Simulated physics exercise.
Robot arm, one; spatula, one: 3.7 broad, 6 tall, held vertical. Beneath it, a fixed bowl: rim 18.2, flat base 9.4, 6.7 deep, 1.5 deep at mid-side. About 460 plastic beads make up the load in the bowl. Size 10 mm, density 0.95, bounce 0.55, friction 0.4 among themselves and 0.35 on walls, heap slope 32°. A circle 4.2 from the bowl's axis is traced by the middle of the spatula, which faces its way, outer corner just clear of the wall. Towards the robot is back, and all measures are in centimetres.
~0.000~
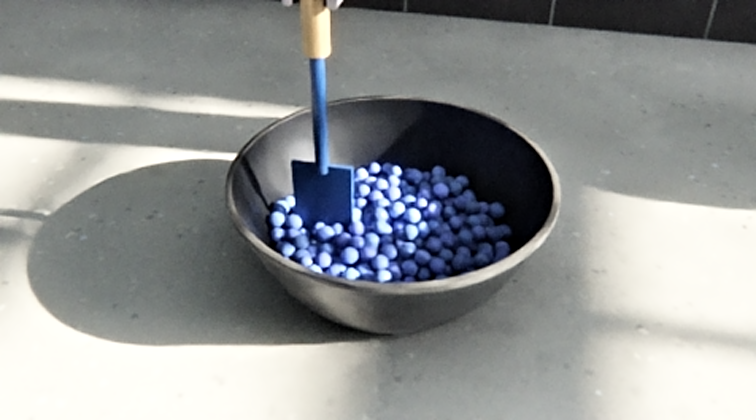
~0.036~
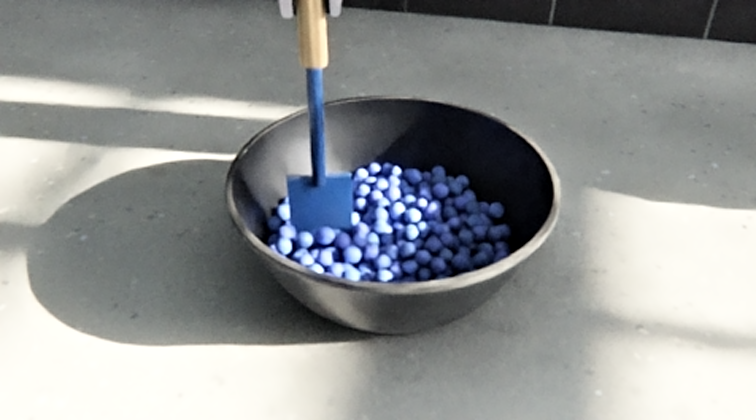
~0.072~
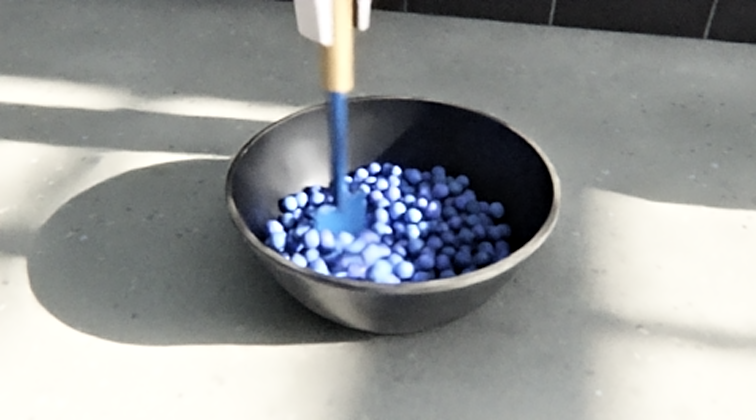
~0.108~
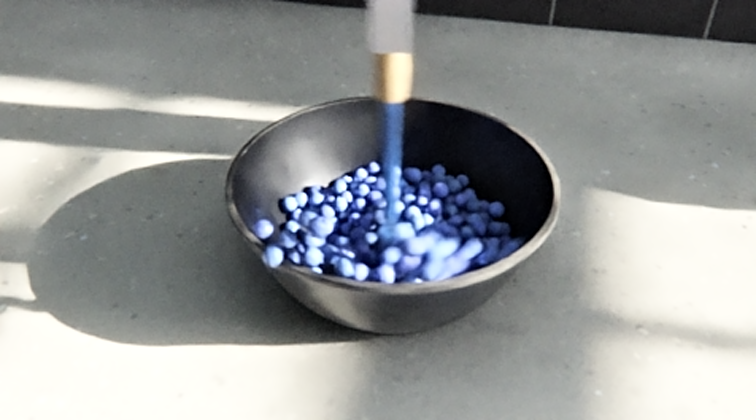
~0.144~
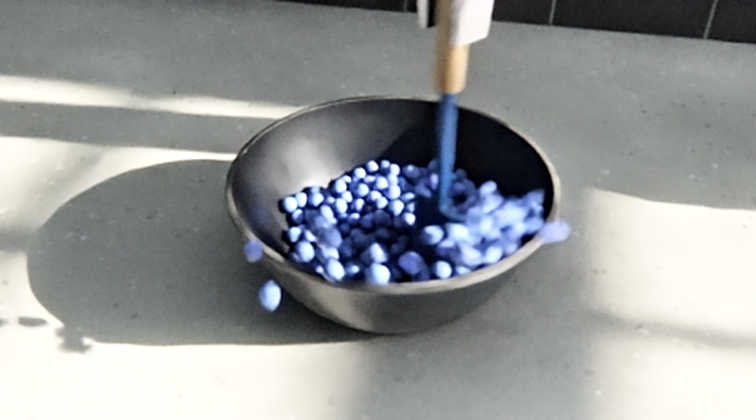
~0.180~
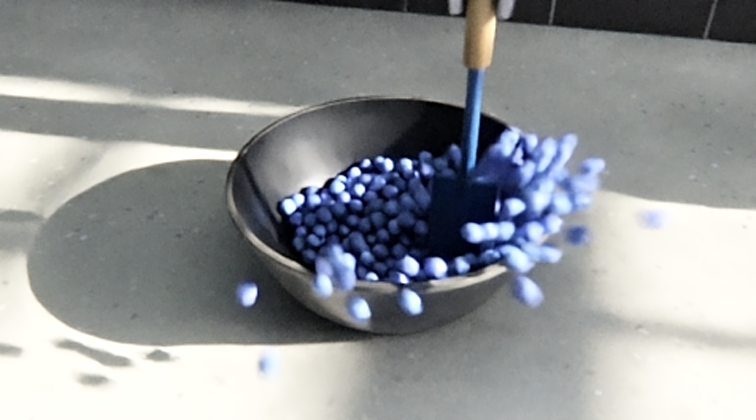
Blue beads spraying over the rim of a dark bowl as a robot arm sweeps a blue spatula through them from left to right.
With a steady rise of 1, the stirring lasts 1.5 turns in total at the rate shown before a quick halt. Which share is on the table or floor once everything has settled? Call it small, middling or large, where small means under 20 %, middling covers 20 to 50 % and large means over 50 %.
I would call it middling.
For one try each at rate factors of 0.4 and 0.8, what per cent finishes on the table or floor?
Roughly 0 and 15 per cent.
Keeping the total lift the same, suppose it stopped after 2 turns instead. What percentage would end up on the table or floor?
Estimate: About 30 percent.
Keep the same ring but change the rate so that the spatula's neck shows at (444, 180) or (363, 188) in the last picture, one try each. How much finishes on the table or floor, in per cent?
So, roughly 15 percent the first time and 0 percent the second.
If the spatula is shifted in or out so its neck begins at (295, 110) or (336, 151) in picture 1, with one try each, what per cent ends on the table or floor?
10 and 10 %.
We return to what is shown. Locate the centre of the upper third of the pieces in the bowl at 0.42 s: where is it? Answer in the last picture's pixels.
Near pixel (349, 267).
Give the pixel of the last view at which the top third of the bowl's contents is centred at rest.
Near (440, 235).
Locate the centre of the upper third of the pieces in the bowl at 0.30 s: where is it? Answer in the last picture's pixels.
The upper third is centred close to (343, 139).
After 0.30 s, 314° round, highest piece 11 above the table; 374 in the bowl, 23 on the table or floor, 64 in flight or on the tool.
After 0.42 s, 90° round, highest piece 9 above the table; 337 in the bowl, 85 on the table or floor, 39 in flight or on the tool.
After 0.68 s, 180° round, highest piece 7 above the table; 324 in the bowl, 137 on the table or floor.
After 1.38 s, 180° round, highest piece 5 above the table; 324 in the bowl, 137 on the table or floor.
At rest, 324 in the bowl, 137 on the table or floor. That is 30 % on the table or floor.
